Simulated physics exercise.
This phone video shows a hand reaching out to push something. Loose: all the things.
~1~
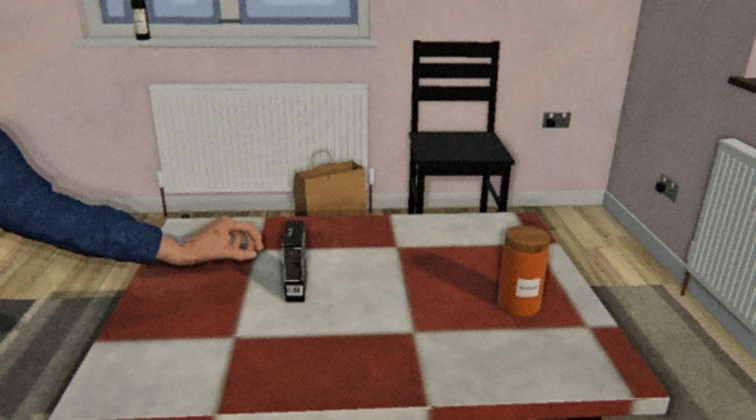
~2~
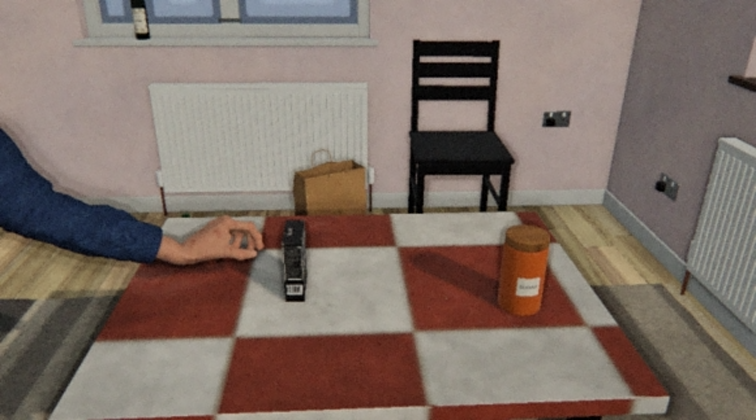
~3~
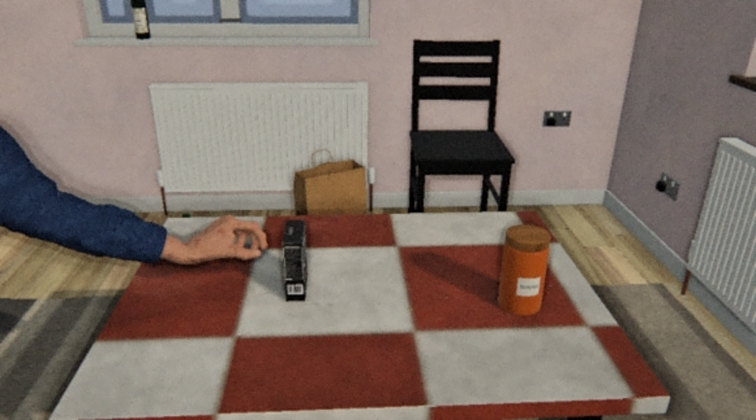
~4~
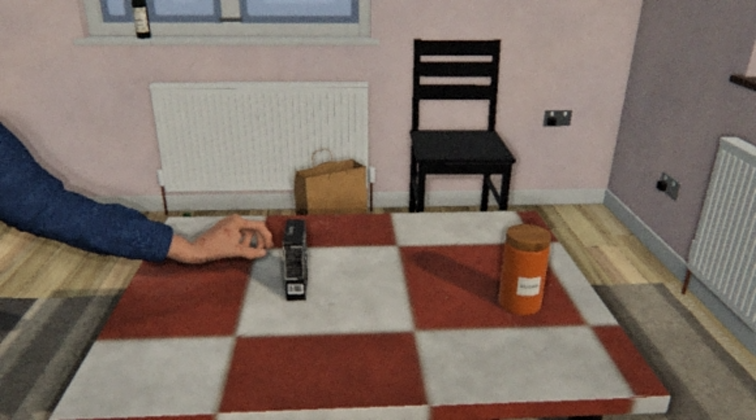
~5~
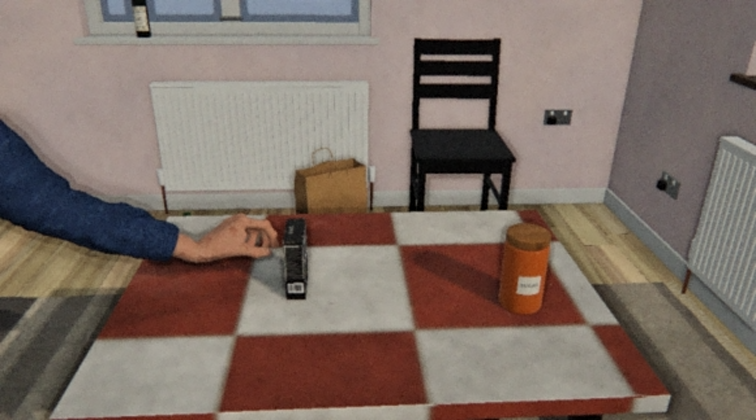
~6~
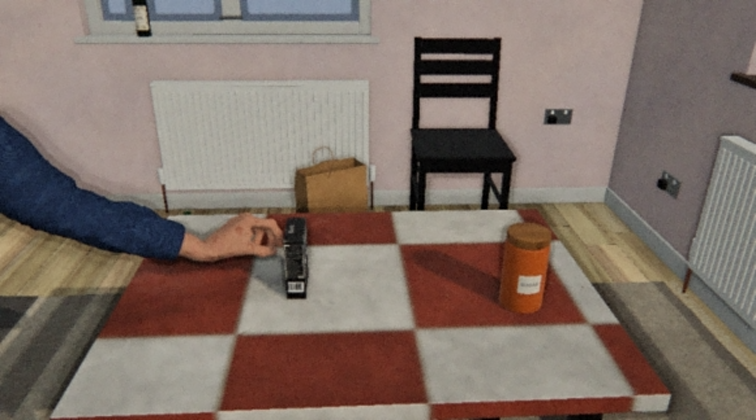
A hand in a dark blue sleeve reaches in from the left over a red and white checked table, seen from slightly above in a pink-walled room. A narrow black packet stands near the hand, an orange jar with a brown lid sits to the right, and a black chair, white radiator and paper bag are behind. The hand edges slowly rightward to the packet, while the objects stay put.
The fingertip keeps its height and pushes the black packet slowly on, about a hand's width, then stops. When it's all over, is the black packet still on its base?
It ends up knocked down.
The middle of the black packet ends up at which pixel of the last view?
End position, last frame: About (343, 276).
Then, 0.30 s on from there, black packet turned 19° from how it was put near (308, 256).
Then, 0.50 s on from there, black packet turned 60° from how it was put near (330, 264).
Then, 0.60 s on from there, black packet on its side near (342, 276).
Then, 1.00 s on from there, black packet on its side near (343, 276).
In the end, toppled on the table, black packet. At the end, from the last picture's camera, black packet near (343, 276).
